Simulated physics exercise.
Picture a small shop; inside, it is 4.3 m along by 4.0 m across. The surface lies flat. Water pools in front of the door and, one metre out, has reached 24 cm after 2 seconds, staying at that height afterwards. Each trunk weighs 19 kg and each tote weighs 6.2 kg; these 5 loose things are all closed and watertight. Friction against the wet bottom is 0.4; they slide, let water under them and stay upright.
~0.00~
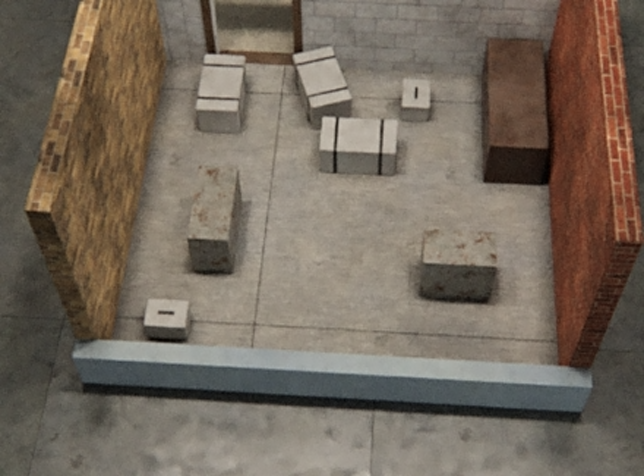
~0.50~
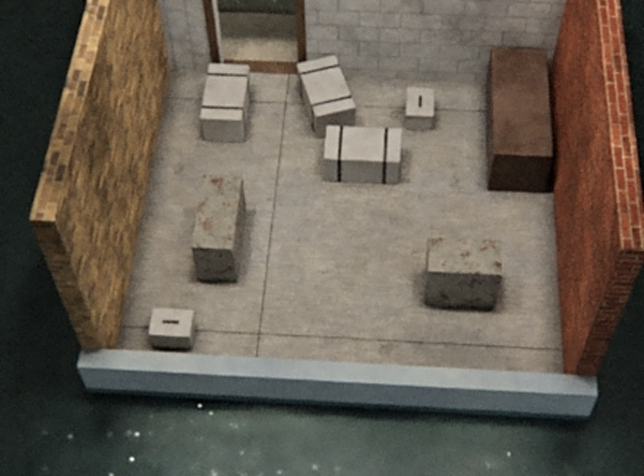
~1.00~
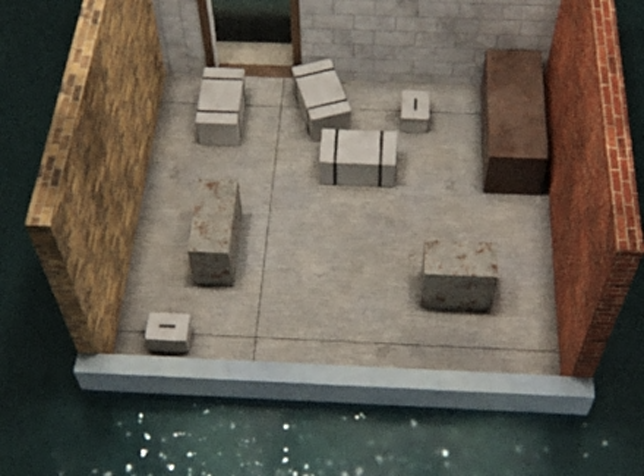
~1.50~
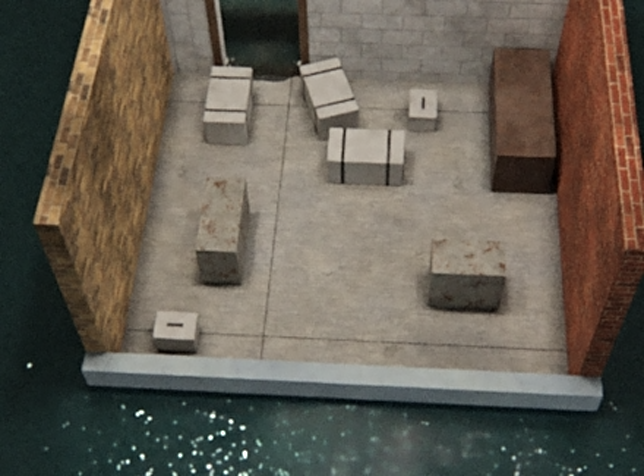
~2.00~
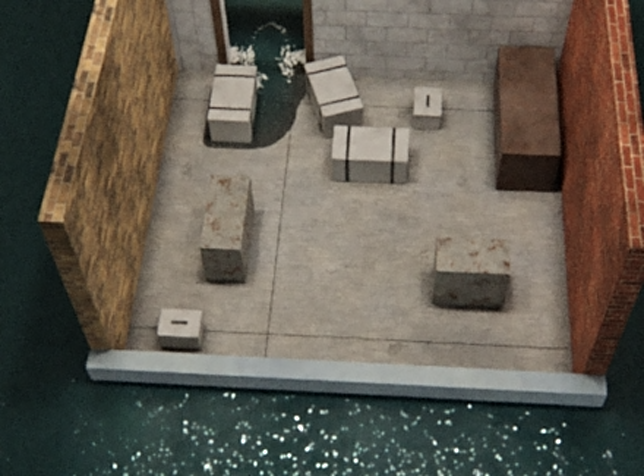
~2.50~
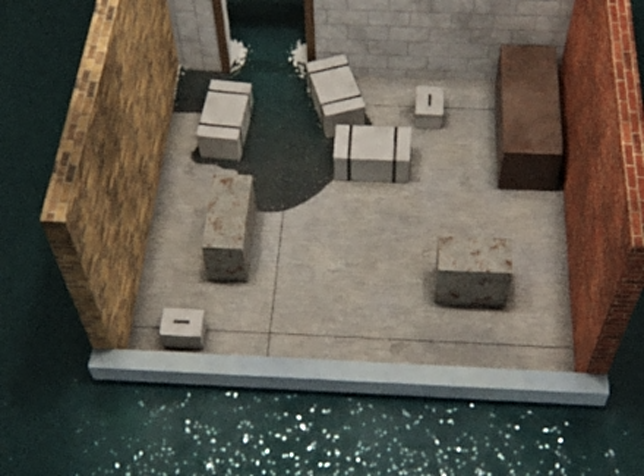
Dark water surrounding a small open-topped brick-walled room, then pouring through the doorway, spreading across the floor and shifting a pale box.
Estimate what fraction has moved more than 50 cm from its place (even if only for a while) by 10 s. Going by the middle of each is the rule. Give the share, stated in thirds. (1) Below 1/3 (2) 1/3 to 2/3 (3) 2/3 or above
2, 1/3 to 2/3.
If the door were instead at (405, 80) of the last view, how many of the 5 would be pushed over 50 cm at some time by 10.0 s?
Then 3 of them would.
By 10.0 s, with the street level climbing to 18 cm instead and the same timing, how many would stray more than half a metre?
The count would be 2.
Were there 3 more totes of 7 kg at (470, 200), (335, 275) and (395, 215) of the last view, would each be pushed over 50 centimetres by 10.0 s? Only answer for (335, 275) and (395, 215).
Taking them in order, the first is beyond that distance and the second is within that distance.
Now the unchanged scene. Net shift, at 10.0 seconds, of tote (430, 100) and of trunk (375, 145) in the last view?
Respectively 0 and 0 centimetres.
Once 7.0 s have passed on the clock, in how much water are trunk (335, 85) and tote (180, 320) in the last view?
Depth approx. 3 cm / 15 cm.
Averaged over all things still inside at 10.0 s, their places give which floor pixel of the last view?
Close to (364, 203).
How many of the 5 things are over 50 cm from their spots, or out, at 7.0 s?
I make it 1 by then.
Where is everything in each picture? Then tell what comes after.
In the first picture, a trunk at (221, 82) rests on the ground; a trunk at (322, 76), on the bottom; water covers 0.0 m2; 0 of 5 have shifted.
In the second picture, a trunk at (225, 91) rests on the ground; a trunk at (326, 85), on the bottom; water covers 0.0 m2; 0 of 5 have shifted.
In the third picture, a trunk at (220, 95) rests on the ground; a trunk at (321, 89) rests on the ground; 0.0 m2 under water; 0 of 5 have shifted.
In the fourth picture, a trunk at (228, 94) rests on the ground; a trunk at (329, 87) rests on the ground; 0.0 m2 under water; 0 of 5 have shifted.
In the fifth picture, a trunk at (232, 92) rests on the ground; a trunk at (333, 85) rests on the ground; water covers 0.6 m2; 0 of 5 have shifted.
In the sixth picture, a trunk at (224, 109), on the bottom, 28 cm from its start; a trunk at (335, 84) rests on the ground; water covers 2.2 m2; 1 of 5 have shifted.
After 3.5 s 1 of 5 are over 50 cm from their spots; 0 afloat.
After 4.5 s 1 of 5 are over 50 cm from their spots; 0 afloat.
After 7.0 s 1 of 5 are over 50 cm from their spots; 2 afloat.
After 10.0 s 2 of 5 are over 50 cm from their spots, and 2 have been at some point; 2 afloat.
